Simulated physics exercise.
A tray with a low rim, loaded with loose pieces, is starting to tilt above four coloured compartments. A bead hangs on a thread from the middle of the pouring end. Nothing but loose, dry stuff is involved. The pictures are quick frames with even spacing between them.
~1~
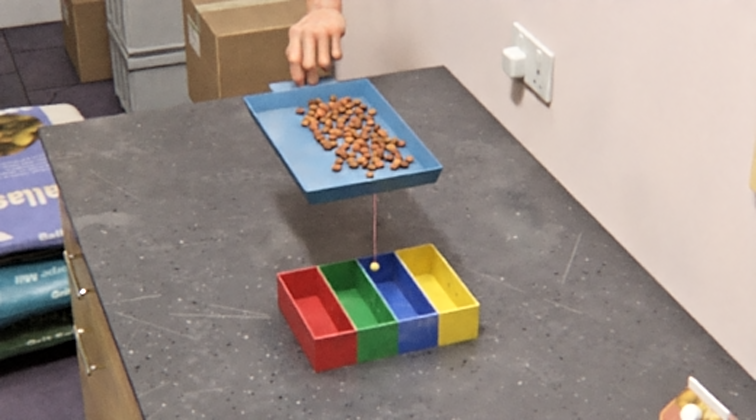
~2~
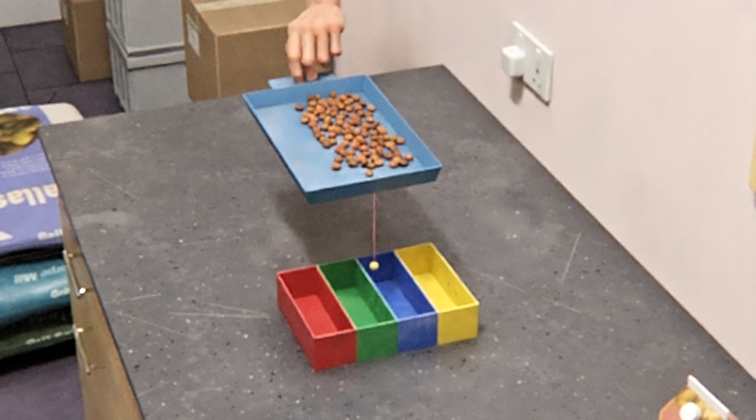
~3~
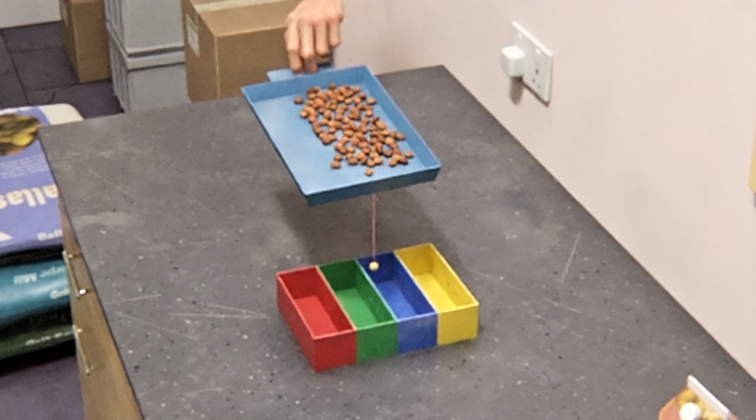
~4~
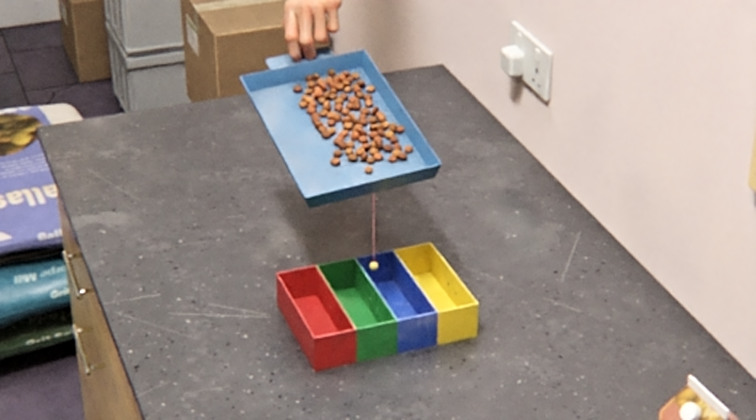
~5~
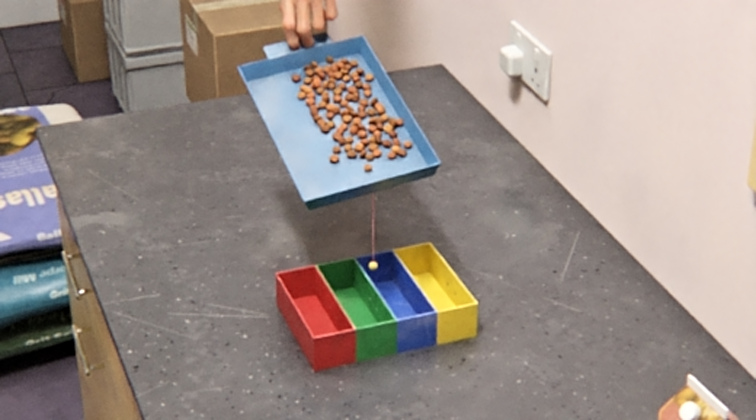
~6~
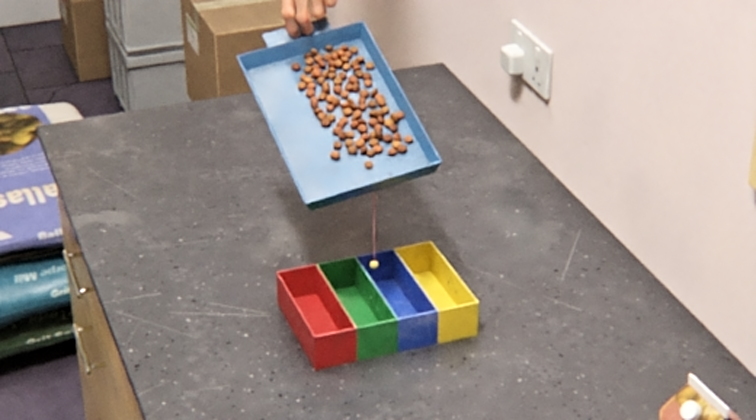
In the video, a hand raises the back of a blue tray holding small brown pieces, steadily steepening it and dipping its front left corner slightly, while a bead hangs on a thread above red, green, blue and yellow compartments.
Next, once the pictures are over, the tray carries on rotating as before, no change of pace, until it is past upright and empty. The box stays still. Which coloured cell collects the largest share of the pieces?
Red.
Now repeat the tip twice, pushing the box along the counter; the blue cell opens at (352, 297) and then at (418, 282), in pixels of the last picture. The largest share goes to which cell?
In order of the tries: The green cell and the cell in red.
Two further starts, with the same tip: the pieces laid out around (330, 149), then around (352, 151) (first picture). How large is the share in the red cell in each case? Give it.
Around 80 percent the first time, around 70 percent the second.
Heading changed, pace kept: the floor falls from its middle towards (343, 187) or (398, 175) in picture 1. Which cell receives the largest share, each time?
In turn: The cell in red; the cell in yellow.
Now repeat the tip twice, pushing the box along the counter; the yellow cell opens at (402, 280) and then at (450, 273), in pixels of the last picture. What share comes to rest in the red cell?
Around 10 % followed by around 70 %.
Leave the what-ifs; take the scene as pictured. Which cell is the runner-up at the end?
Rank 2: The green one.
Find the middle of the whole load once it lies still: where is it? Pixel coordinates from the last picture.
I'd say the middle ends up at about (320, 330).
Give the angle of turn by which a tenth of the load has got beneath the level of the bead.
Reading: Some 75°.
Just after the last frame, tray tipped steeply; almost all on the tray; just a few falling or outside the box.
A moment on, tray tipped past a quarter turn; about a tenth on the tray; roughly half in the red cell; about a tenth in the green cell; roughly a quarter falling or outside the box.
Further on, tray tipped past a quarter turn; the larger part in the red cell; about a tenth in the green cell; about a tenth falling or outside the box.
When it is over, tray tipped past a quarter turn; the larger part in the red cell; about a tenth in the green cell; not one in the blue cell; not one in the yellow cell; about a tenth outside the box.
